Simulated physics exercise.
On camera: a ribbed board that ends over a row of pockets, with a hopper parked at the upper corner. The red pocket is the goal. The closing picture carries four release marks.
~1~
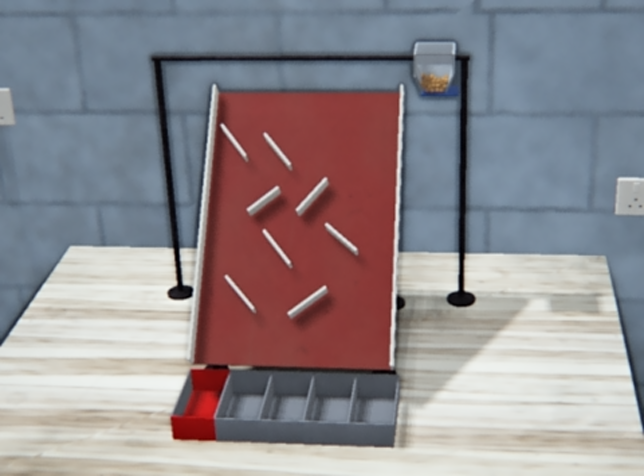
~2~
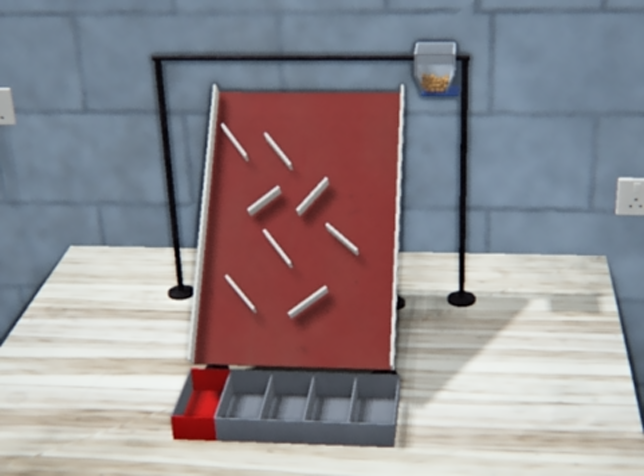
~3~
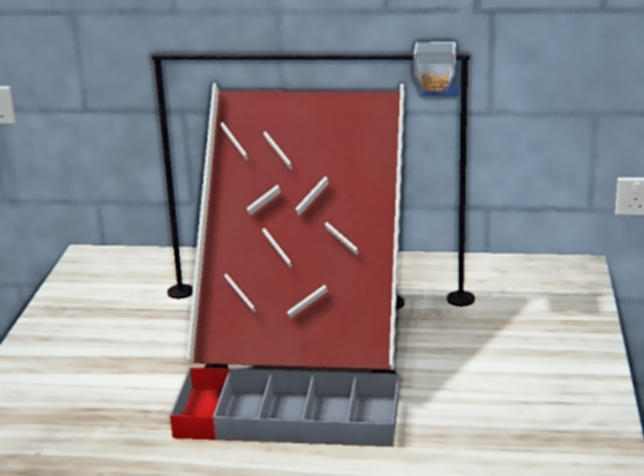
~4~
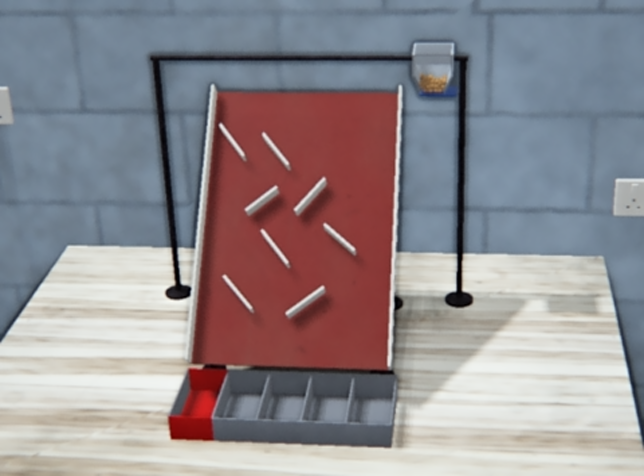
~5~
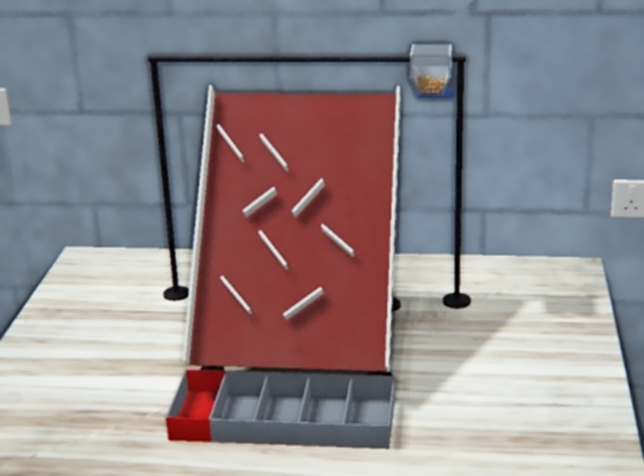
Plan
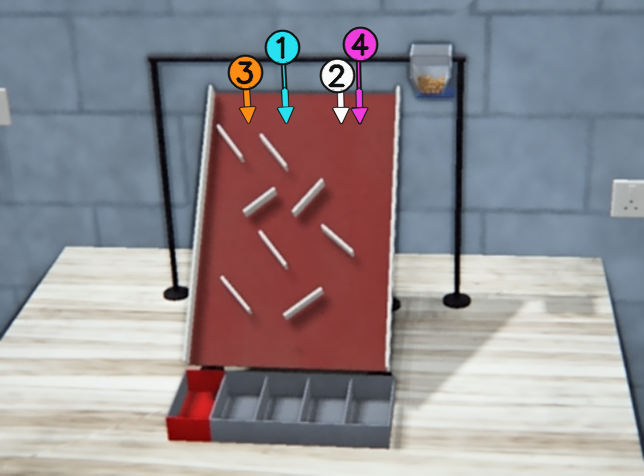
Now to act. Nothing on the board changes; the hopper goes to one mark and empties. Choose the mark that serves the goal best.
Take 3.
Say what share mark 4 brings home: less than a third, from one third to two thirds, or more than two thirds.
Less than a third.
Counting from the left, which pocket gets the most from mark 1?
It is the second one.
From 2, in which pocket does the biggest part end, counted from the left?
It is the fifth one.
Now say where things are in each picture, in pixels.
Hopper at (434, 81), round wooden beads, door shut, in the first picture.
Ribs (222, 124) to (246, 155), (265, 133) to (290, 164), (248, 210) to (279, 187), in the second picture.
Ribs (297, 209) to (326, 177), (264, 229) to (289, 262), (326, 223) to (356, 249), in the third picture.
Ribs (224, 276) to (251, 308), (286, 314) to (324, 287), in the fourth picture.
Red pocket at (189, 428), number 1 of 5 from the left, in the fifth picture.
On the marked copy, mark 1 meets the board at (286, 117); mark 2 meets the board at (341, 117); mark 3 meets the board at (248, 117); mark 4 meets the board at (359, 117).
With 1, a small part in the red pocket, most in other pockets.
With 2, a stray few in the red pocket, most in other pockets, about a quarter outside the box.
With 3, most in the red pocket, a small part in other pockets, a small part outside the box.
With 4, none in the red pocket, most in other pockets, about a quarter outside the box.
